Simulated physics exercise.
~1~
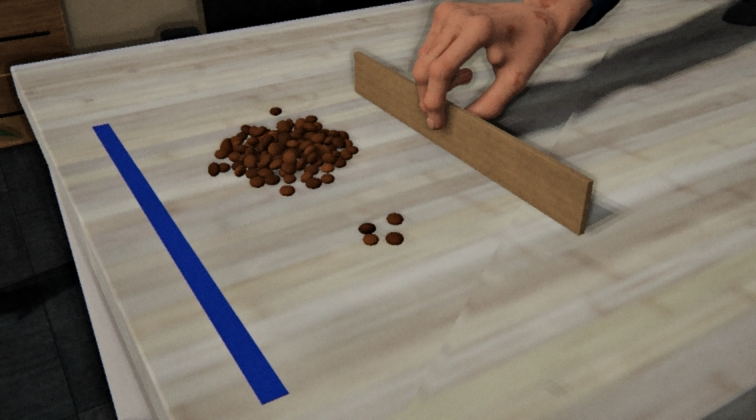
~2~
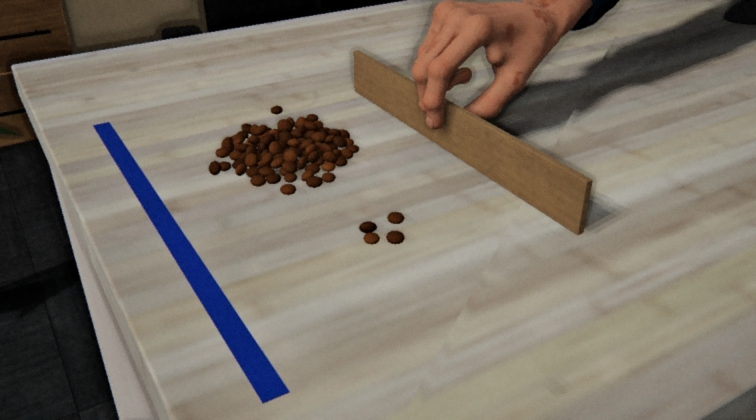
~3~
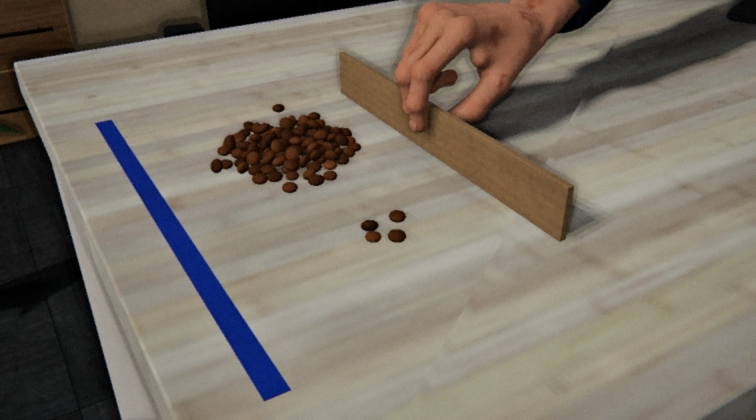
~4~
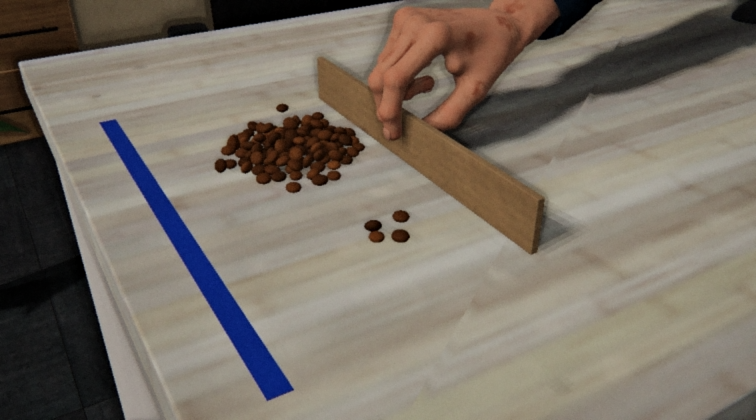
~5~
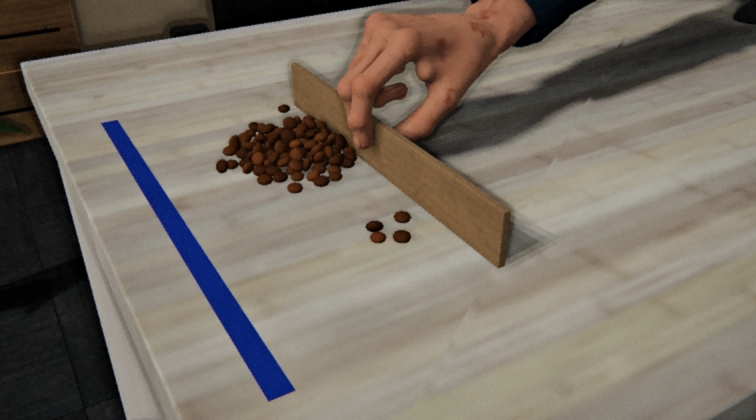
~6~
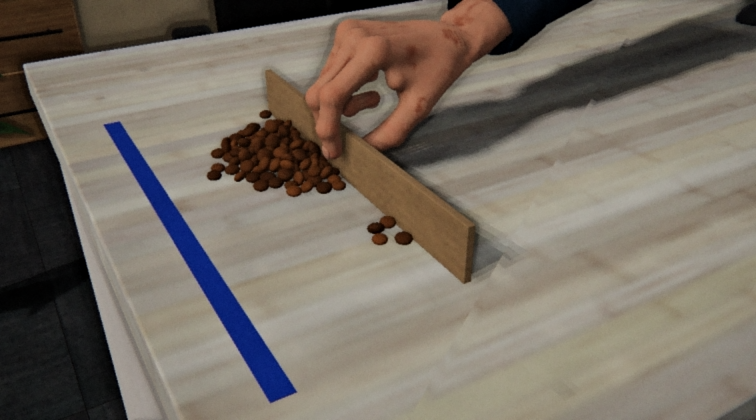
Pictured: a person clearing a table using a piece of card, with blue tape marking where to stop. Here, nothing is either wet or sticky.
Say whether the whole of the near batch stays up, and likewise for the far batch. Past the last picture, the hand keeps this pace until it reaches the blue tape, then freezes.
Near batch: None of it goes over, far batch: Some of it goes over.
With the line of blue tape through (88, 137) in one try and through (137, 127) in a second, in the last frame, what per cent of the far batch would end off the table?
Some 80 in a hundred, then some 10 in a hundred.
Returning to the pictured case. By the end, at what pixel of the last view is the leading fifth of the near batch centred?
Around (191, 294).
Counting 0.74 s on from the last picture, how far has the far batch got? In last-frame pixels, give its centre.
Its middle sits close to (114, 199) in the last picture.
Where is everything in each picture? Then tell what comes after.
In the first frame, piece of card at (565, 194), at rest; blue tape at (105, 133), about two fingers from the edge; edge at (92, 250); near batch at (367, 229), a few bits of dog kibble; far batch at (283, 150), many bits of dog kibble.
In the second frame, piece of card at (564, 193); far batch at (284, 149).
In the third frame, piece of card at (546, 199); near batch at (370, 226).
In the fourth frame, piece of card at (517, 211); far batch at (290, 147).
In the fifth frame, piece of card at (485, 223); near batch at (375, 226).
In the sixth frame, piece of card at (450, 237); blue tape at (116, 131); edge at (103, 248); near batch at (376, 228), about a quarter pushed along; far batch at (281, 155), nearly all pushed along.
Then, 0.36 s after the last picture, piece of card still moving, near (251, 154); near batch all on the table, its front near (291, 261); far batch all on the table, its front near (134, 195).
Then, 0.74 s after the last picture, piece of card stopped at the blue tape; near batch all on the table, its front near (183, 296); far batch about a quarter over the edge.
Then, 1.02 s after the last picture, piece of card stopped at the blue tape; near batch all on the table, its front near (183, 296); far batch about a third over the edge.
At rest, piece of card stopped at the blue tape; near batch all on the table, its front near (183, 296); far batch about a third over the edge.
